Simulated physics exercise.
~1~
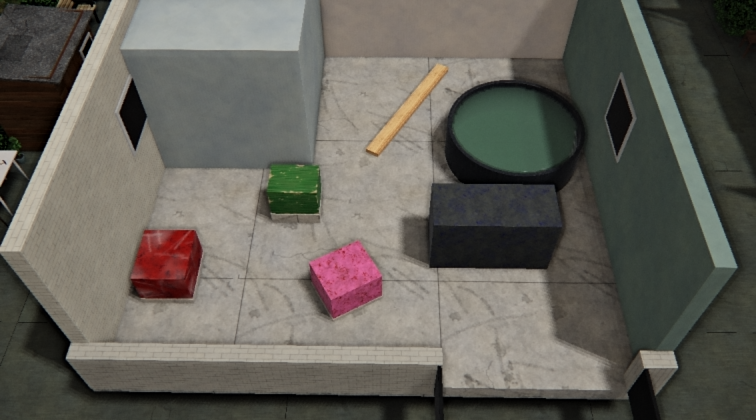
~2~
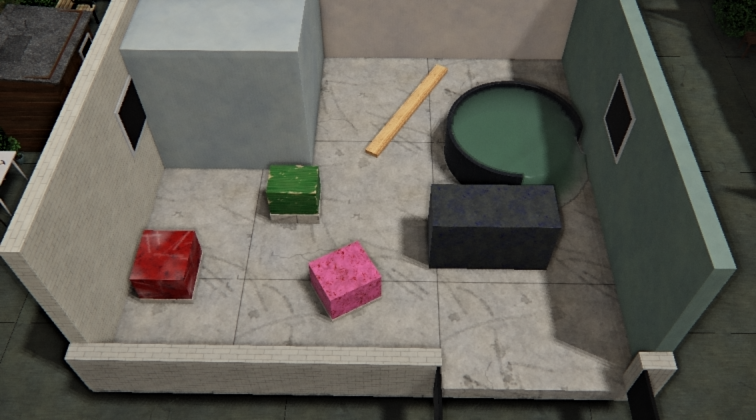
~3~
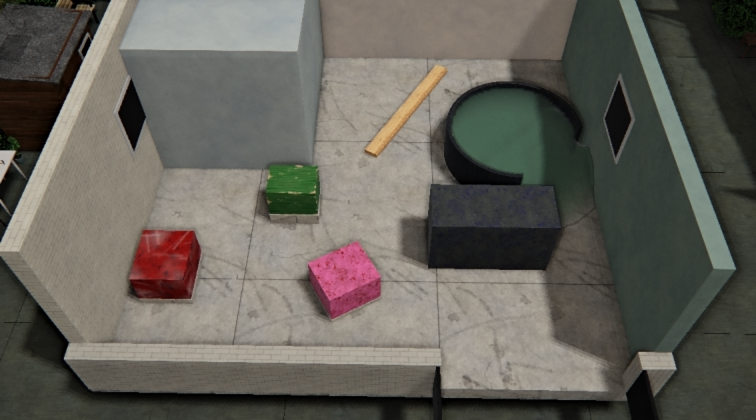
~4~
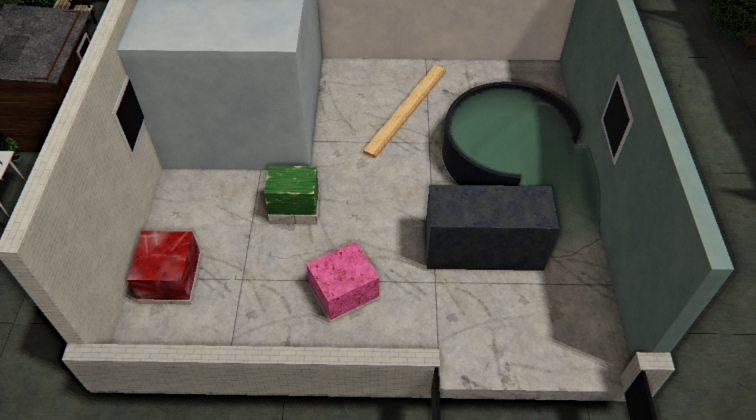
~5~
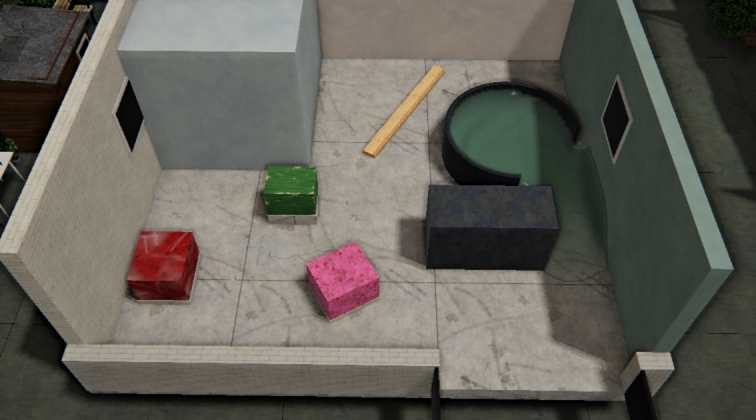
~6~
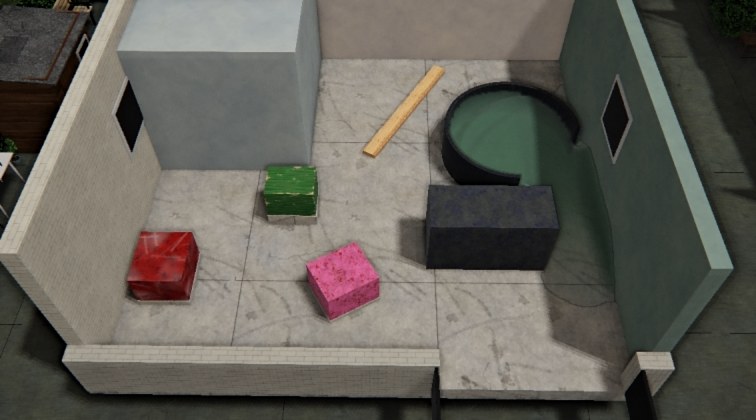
Round dark pool giving way at its front right side, green water pouring out and spreading across the yard floor beside the wall.
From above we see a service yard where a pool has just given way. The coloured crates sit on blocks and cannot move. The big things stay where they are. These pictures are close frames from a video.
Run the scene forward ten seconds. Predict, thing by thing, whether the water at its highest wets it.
Outcome: Green crate: Kept safe, red crate: Kept safe, pink crate: Kept safe.
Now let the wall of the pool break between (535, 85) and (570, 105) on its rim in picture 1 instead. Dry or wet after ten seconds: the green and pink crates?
As I see it, the green crate is not reached, and the pink crate gets reached.
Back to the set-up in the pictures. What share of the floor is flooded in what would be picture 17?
It comes to roughly 25 in a hundred.
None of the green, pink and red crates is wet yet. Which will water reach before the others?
I reckon it's the one in green.
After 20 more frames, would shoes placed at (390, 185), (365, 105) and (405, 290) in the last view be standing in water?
Taking the three spots one by one, I'd call them drenched, clear and clear.
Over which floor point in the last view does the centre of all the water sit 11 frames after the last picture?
The balance point is around (533, 193).
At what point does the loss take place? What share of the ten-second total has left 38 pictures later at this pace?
My estimate is roughly 80 percent.
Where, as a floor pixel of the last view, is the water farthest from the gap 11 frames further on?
The farthest point of the front sits at (461, 373).
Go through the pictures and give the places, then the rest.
The first frame shows the round tank at (515, 128) is whole and still.
In the second frame, water pours out at (562, 178) and has run to (581, 153).
In the third frame, water pours out at (560, 181) and has run to a hidden place.
In the fourth frame, water pours out at (558, 182) and has run to a hidden place.
In the fifth frame, water pours out at (558, 182) and has run to (568, 106).
In the sixth frame, the front is at (563, 89), out from the gap at (558, 182).
A moment on, water covers 20 % of the floor; the green crate not reached, the red crate not reached, the pink crate not reached.
Next, water covers 25 % of the floor; the green crate not reached, the red crate not reached, the pink crate not reached.
Then, water covers 35 % of the floor; the green crate water round its plinth, the red crate not reached, the pink crate not reached.
Later, water covers 45 % of the floor; the green crate water round its plinth, the red crate not reached, the pink crate water round its plinth.
In the end, water covers 60 % of the floor; the green crate stayed above the water, the red crate stayed above the water, the pink crate stayed above the water.
